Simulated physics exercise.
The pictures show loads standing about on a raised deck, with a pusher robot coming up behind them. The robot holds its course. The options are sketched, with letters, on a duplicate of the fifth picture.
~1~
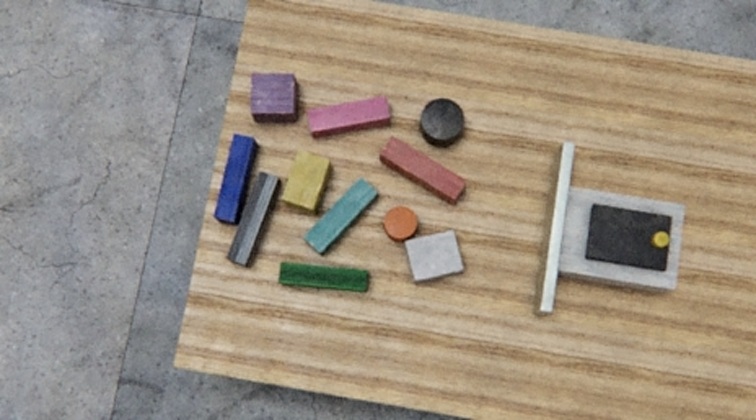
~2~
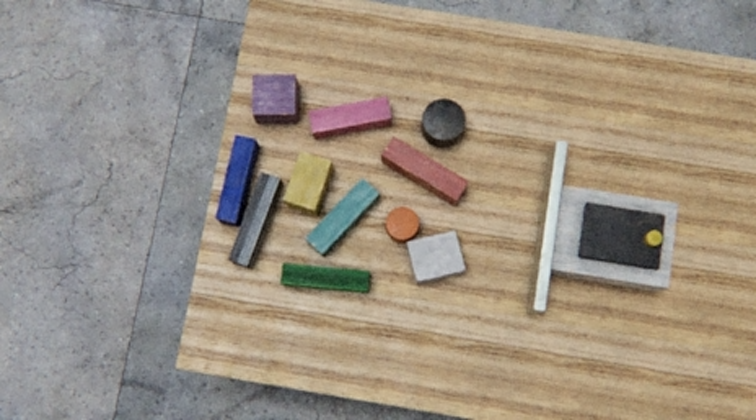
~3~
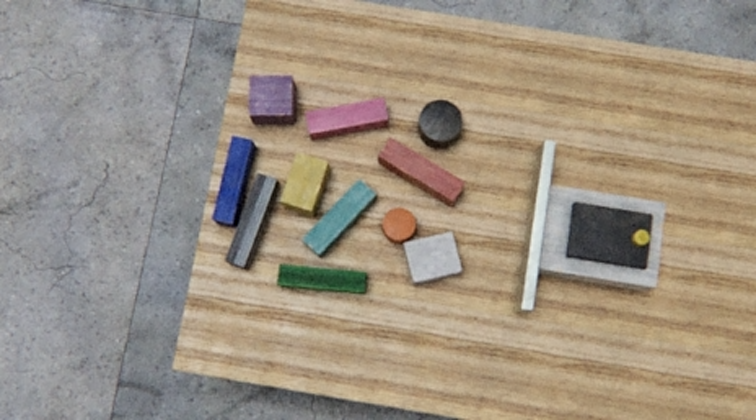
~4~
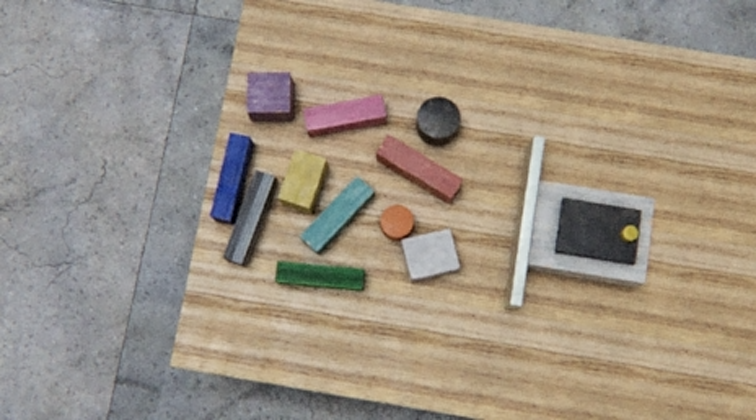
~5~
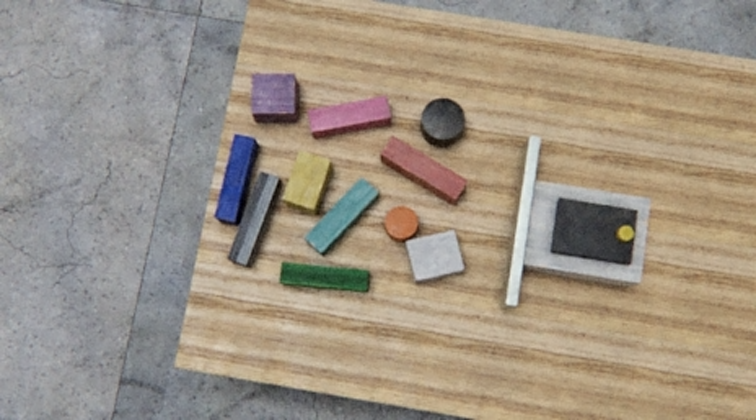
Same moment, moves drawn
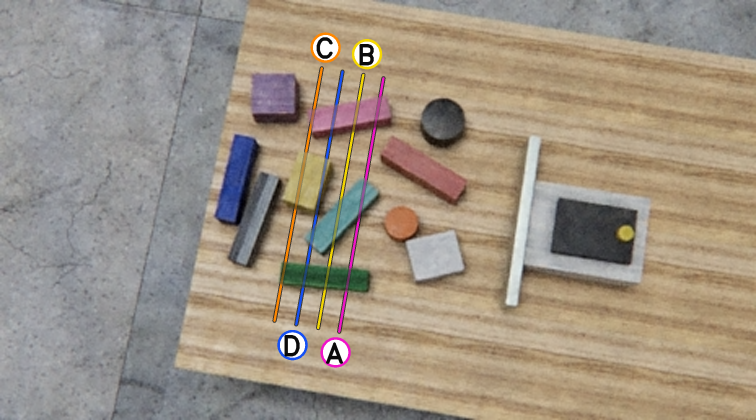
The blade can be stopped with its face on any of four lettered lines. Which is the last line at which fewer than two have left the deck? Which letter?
No second one falls up to D.
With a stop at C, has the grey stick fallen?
Yes.
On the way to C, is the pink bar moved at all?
By then, yes.
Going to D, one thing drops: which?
The blue stick goes over.
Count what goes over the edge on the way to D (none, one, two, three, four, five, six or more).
One.
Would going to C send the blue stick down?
By then, yes.
On the marked copy, A at (362, 202); B at (341, 198); C at (299, 191); D at (320, 195).
Following D. Soon after the start, robot (513, 218); black canister (437, 120); white crate (404, 252).
Later, robot (439, 206); grey stick (250, 218); green stick (276, 281).
In the end, robot (385, 197); blue stick over the edge; grey stick (216, 209); one fallen.
As for the rest, A is within the limit but short; B is within the limit but short; C drops two.
